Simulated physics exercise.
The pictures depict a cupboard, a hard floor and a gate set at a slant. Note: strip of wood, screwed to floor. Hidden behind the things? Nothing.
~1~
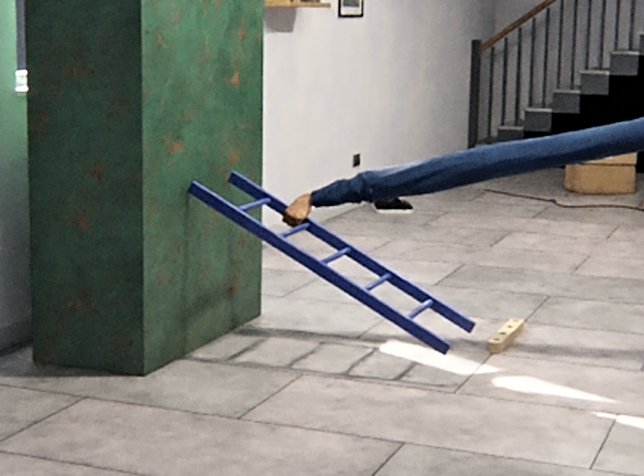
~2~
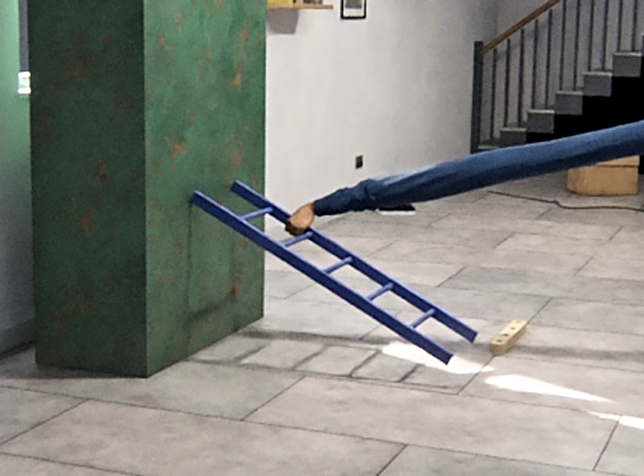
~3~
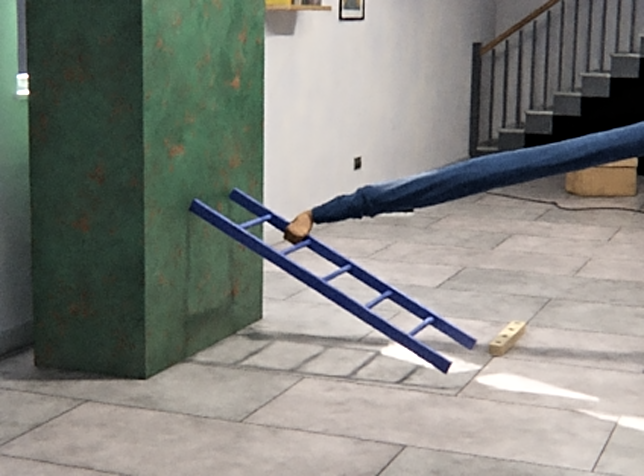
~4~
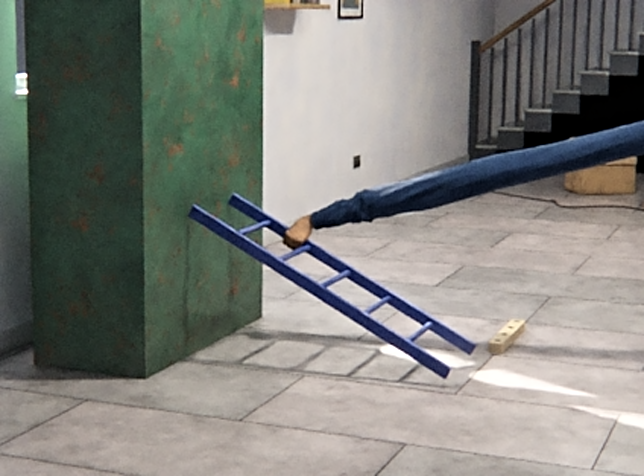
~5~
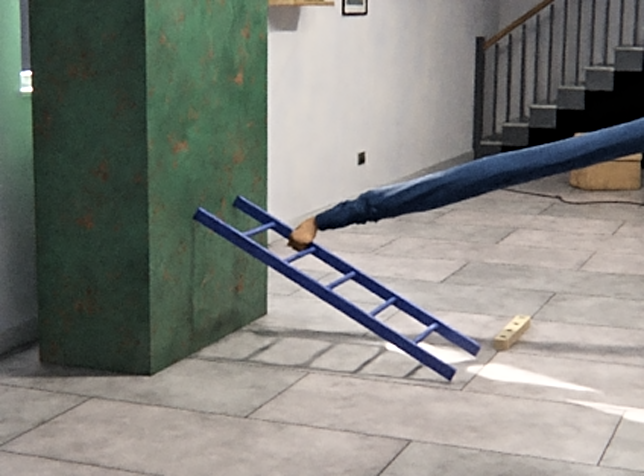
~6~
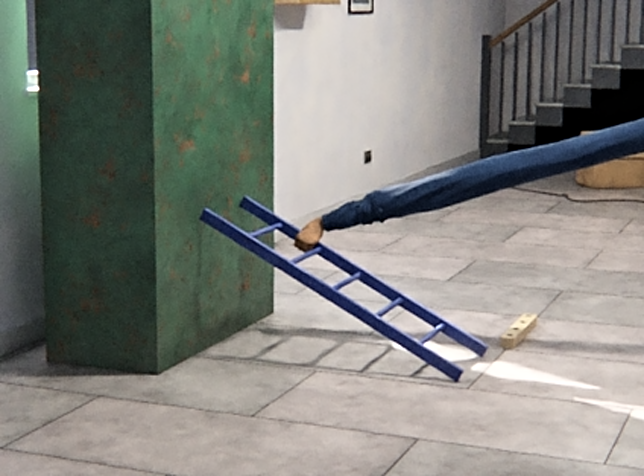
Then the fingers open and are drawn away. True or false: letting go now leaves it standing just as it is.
False.
Then, 0.24 s later than the last frame, blue gate tilted by 10° near (353, 306).
Then, 0.34 s later than the last frame, blue gate tilted by 23° near (358, 340).
Then, 0.54 s later than the last frame, blue gate tilted by 30° near (360, 338).
When it is over, the blue gate gives way at the feet, near (361, 351).
